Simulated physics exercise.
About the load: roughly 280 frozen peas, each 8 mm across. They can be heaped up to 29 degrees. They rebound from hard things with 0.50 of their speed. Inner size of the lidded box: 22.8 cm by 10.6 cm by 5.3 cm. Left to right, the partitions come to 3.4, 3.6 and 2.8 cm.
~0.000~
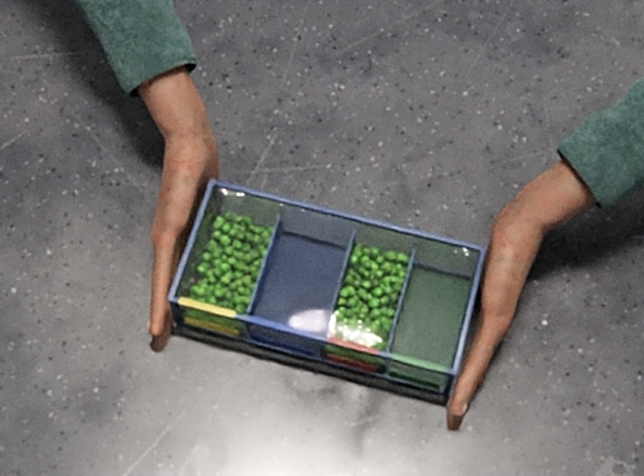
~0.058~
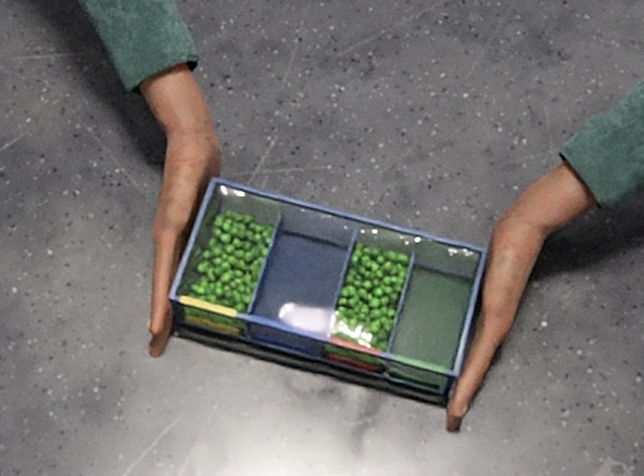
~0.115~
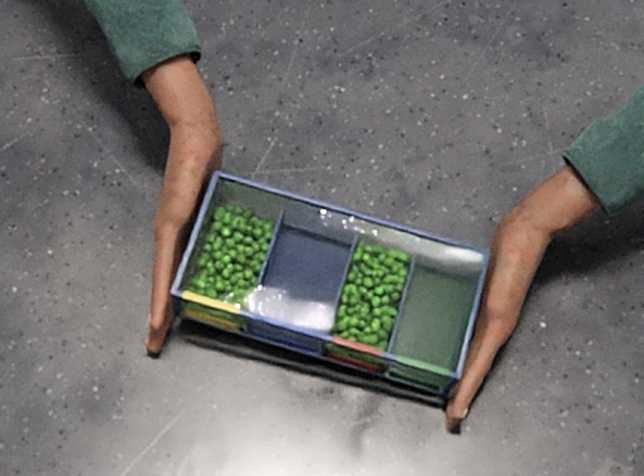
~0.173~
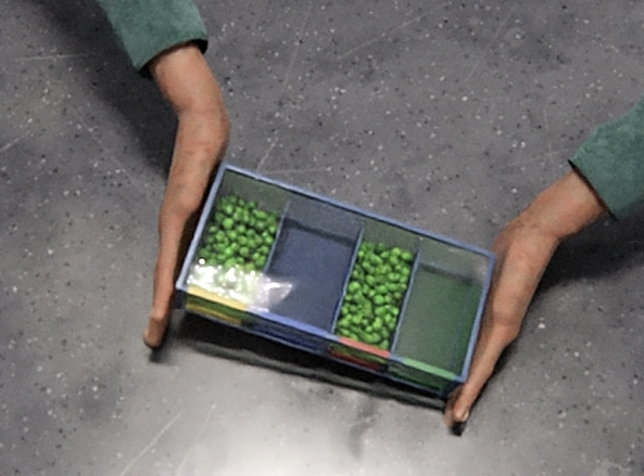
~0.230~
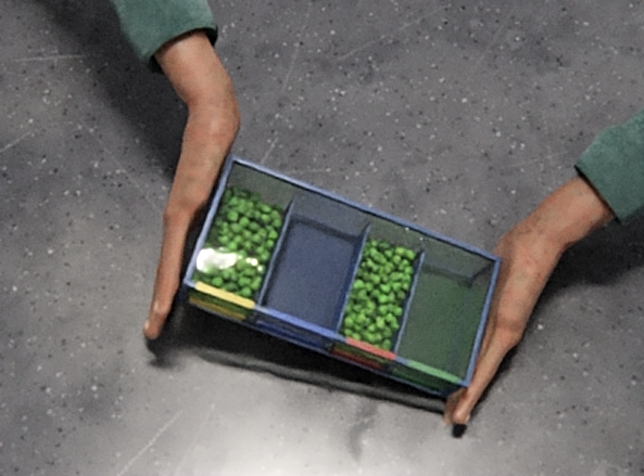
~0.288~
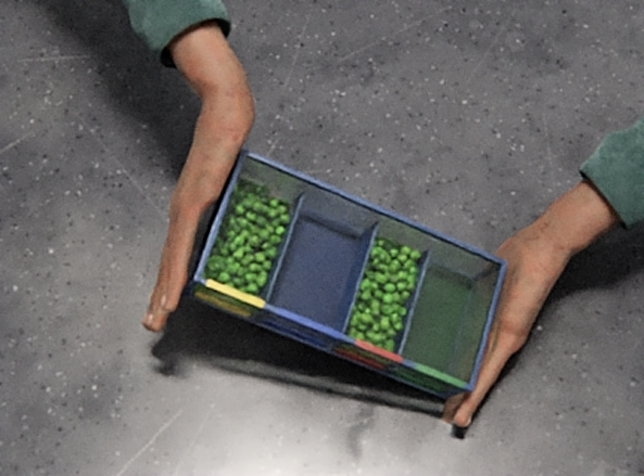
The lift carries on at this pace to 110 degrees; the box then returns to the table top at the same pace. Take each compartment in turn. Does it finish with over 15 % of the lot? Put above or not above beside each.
Red: Not above; blue: Not above; green: Above; yellow: Not above.
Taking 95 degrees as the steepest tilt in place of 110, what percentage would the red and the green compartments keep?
Red: 15; green: 60 (per cent).
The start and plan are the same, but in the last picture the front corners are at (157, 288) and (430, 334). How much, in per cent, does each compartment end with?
The compartments end with red 20 per cent, blue 5 per cent, green 0 per cent and yellow 80 per cent.
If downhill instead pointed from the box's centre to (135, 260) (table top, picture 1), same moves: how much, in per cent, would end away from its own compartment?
Something like 30 per cent of the pieces.
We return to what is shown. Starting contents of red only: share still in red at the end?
Around 10 per cent of it.
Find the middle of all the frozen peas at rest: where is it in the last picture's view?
Approximately (419, 344) in the last picture.
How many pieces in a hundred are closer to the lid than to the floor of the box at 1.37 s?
About 80 per cent.
Then, at 1.37 s, tilt 110 degrees; red 20 %, blue 15 %, green 45 %, yellow 20 %.
After 2.08 s, tilt 49 degrees; red 10 %, blue 5 %, green 85 %.
After 2.83 s, tilt 0 degrees; red 10 %, blue 5 %, green 85 %.
At rest (3.3 s), red 10 %, blue 5 %, green 85 %, yellow 0 %.
